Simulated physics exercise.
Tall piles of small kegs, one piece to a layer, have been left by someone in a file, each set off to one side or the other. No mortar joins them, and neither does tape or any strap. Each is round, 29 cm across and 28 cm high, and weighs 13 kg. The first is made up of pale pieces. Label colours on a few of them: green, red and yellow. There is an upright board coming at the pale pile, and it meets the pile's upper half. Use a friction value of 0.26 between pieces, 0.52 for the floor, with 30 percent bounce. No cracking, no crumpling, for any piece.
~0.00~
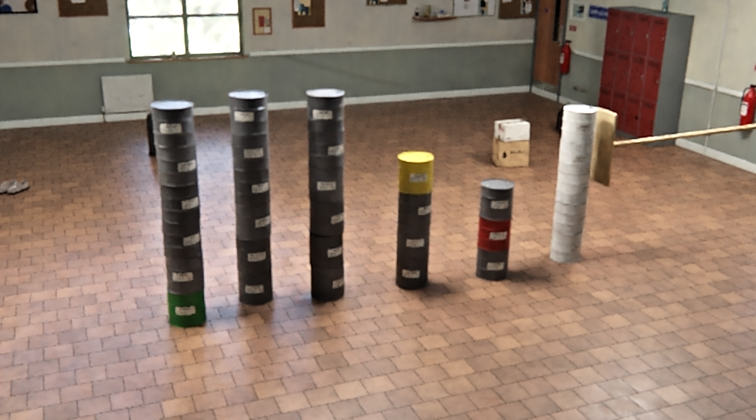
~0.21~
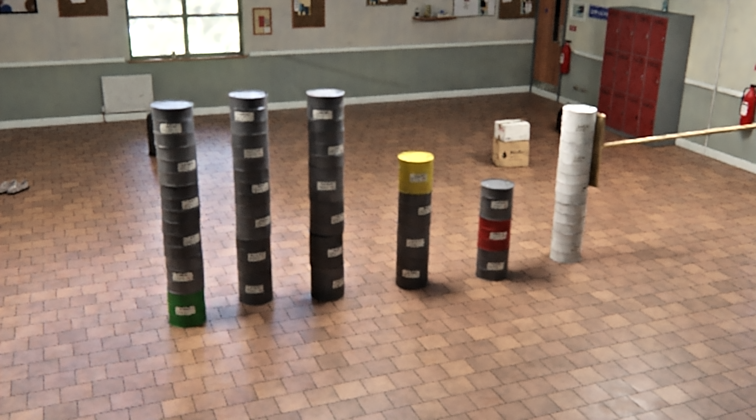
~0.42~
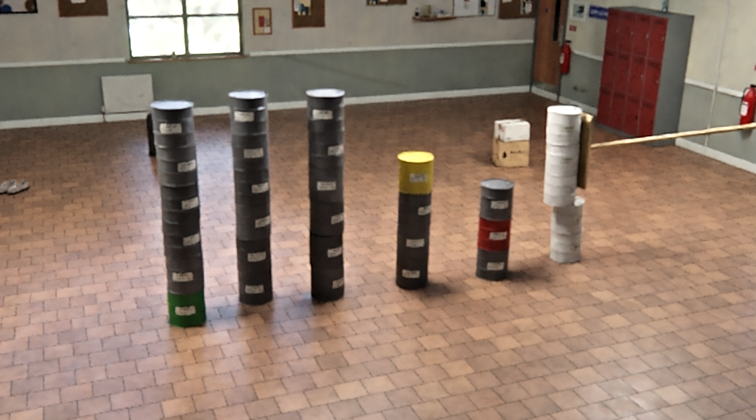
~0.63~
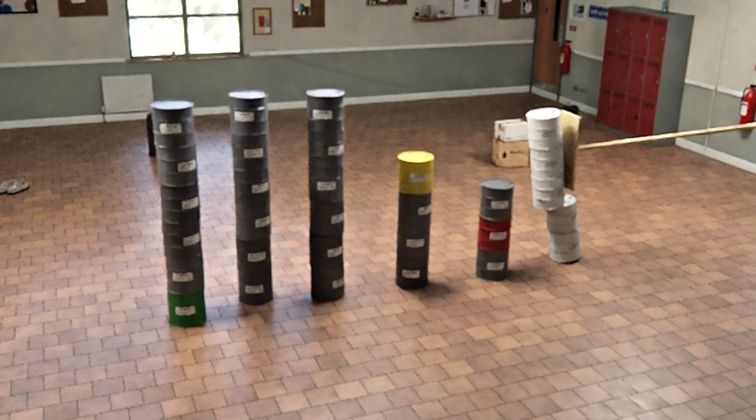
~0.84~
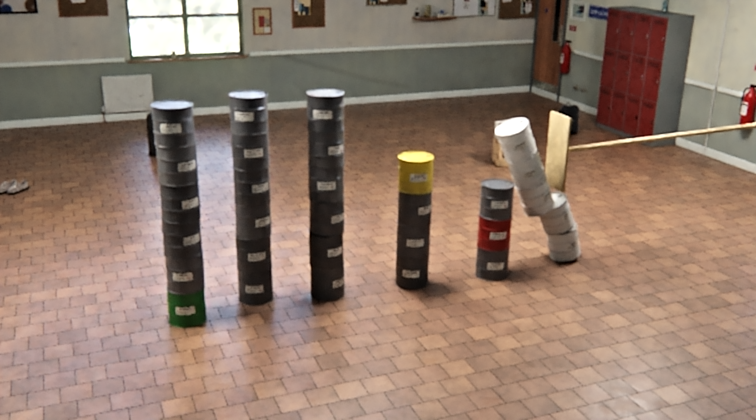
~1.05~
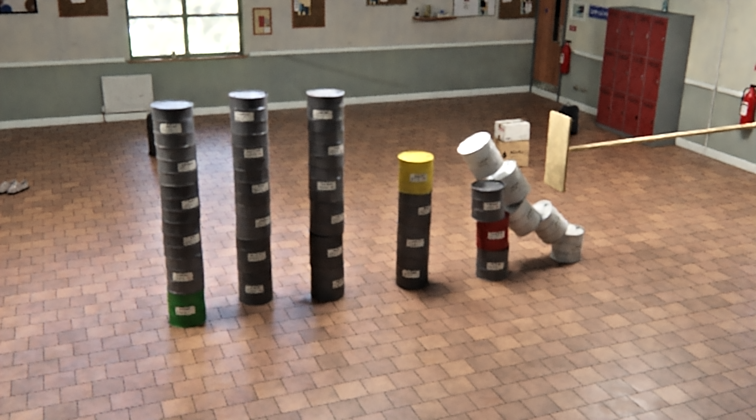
In a hall with a tiled floor, an upright board on a pole pushed the upper part of a white pile of kegs leftward, and the pile buckled and leaned onto the short pile beside it.
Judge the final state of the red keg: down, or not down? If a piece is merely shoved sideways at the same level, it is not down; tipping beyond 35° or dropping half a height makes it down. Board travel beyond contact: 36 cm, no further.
Down.
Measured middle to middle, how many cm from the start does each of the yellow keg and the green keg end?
Yellow: About 10 cm, green: About 0 cm.
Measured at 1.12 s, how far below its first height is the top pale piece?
I'd put it at close to 20 cm below where it started.
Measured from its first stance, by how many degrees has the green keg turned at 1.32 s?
I'd put it at roughly 0 degrees away from its starting angle.
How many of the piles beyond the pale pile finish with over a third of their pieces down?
Tally: 1.
By 1.12 s, 4 of the pale pile down; none of the 25 other kegs down, 2 disturbed; red keg moved 7 cm.
By 1.32 s, 4 of the pale pile down; none of the 25 other kegs down, 3 disturbed; red keg tilted 14°.
By 1.58 s, 4 of the pale pile down; 2 of the 25 other kegs down; red keg tilted 55°; yellow keg moved 9 cm.
By 1.86 s, 4 of the pale pile down; 2 of the 25 other kegs down; red keg on its side; yellow keg moved 9 cm.
When it is over (2.0 s), 4 of the pale pile down; 2 of the 25 other kegs down; red keg on its side; yellow keg moved 9 cm; green keg unmoved. In pixels of the last frame, middles, red keg near (448, 271), yellow keg near (406, 174).
